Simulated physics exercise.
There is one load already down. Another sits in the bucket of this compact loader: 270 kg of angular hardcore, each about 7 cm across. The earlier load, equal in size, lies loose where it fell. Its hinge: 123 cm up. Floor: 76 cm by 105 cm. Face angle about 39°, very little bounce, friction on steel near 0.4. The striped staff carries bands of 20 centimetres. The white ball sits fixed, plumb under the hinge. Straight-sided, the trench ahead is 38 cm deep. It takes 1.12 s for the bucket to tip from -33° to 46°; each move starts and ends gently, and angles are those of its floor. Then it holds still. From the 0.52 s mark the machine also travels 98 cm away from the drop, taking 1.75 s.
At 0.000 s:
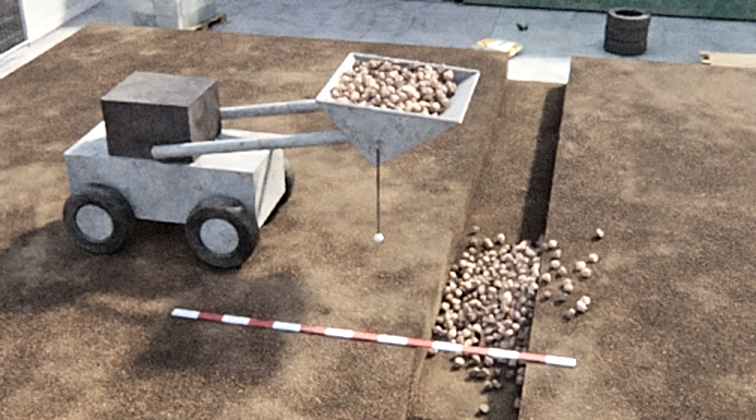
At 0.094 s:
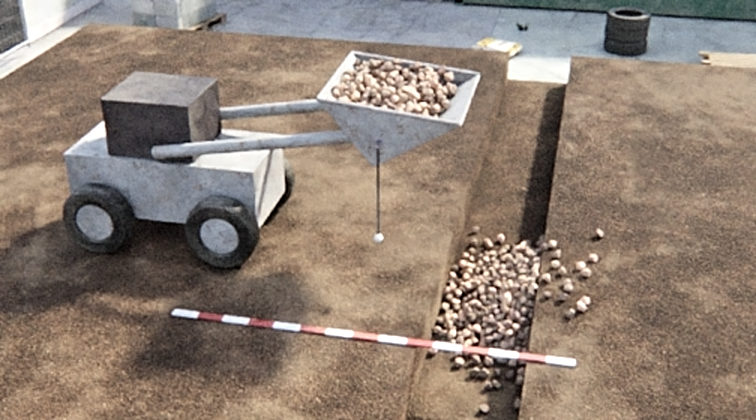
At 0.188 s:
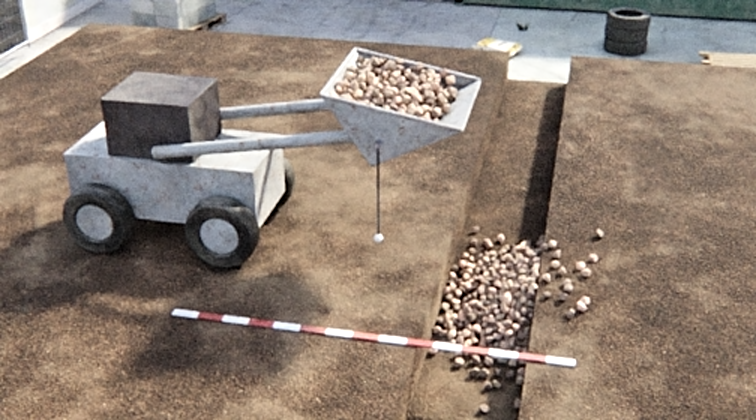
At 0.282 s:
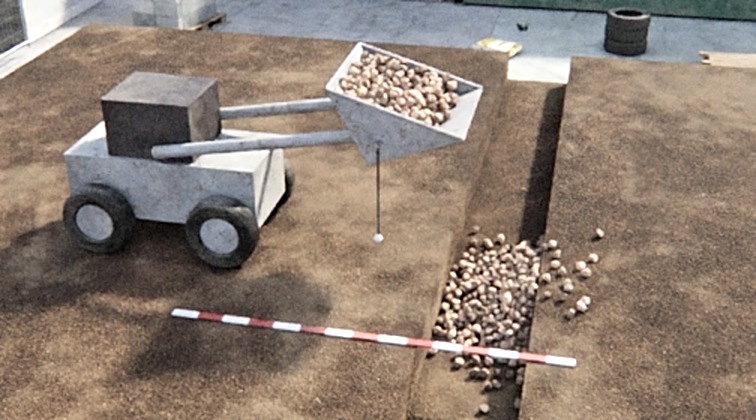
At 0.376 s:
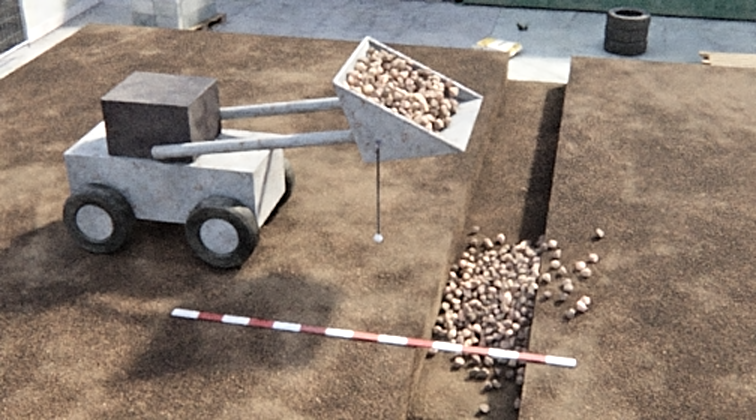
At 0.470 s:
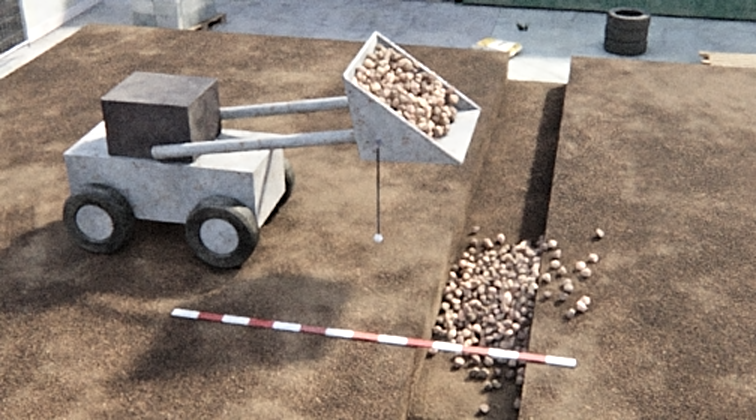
Compact loader standing beside a trench partly filled with loose stones, its raised, stone-laden bucket slowly tilting forward to the right.
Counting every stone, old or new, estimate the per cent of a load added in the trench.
Roughly 44 per cent of a load more.
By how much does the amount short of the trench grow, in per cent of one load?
Result: Near 55 % of one load.
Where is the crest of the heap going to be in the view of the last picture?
I'd put the top near (417, 237).
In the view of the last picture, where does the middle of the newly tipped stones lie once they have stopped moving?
The middle lies near (435, 254) in the last picture.
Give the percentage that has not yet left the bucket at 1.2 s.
That works out to about 20 %.
After 0.8 s the floor is at 34°; in per cent of one load, 96 in the bucket, 3 short of the trench, 98 in the trench, 3 past the trench; the foremost stones are at (583, 279).
After 1.2 s the floor is at 46°; in per cent of one load, 20 in the bucket, 58 short of the trench, 119 in the trench, 3 past the trench; the foremost stones are at (583, 279).
After 2.7 s the floor is at 46°; in per cent of one load, 0 in the bucket, 56 short of the trench, 142 in the trench, 3 past the trench; the foremost stones are at (583, 279).
After 5.2 s the floor is at 46°; in per cent of one load, 0 in the bucket, 56 short of the trench, 142 in the trench, 3 past the trench; the foremost stones are at (583, 279). Net gain in the trench, 44.
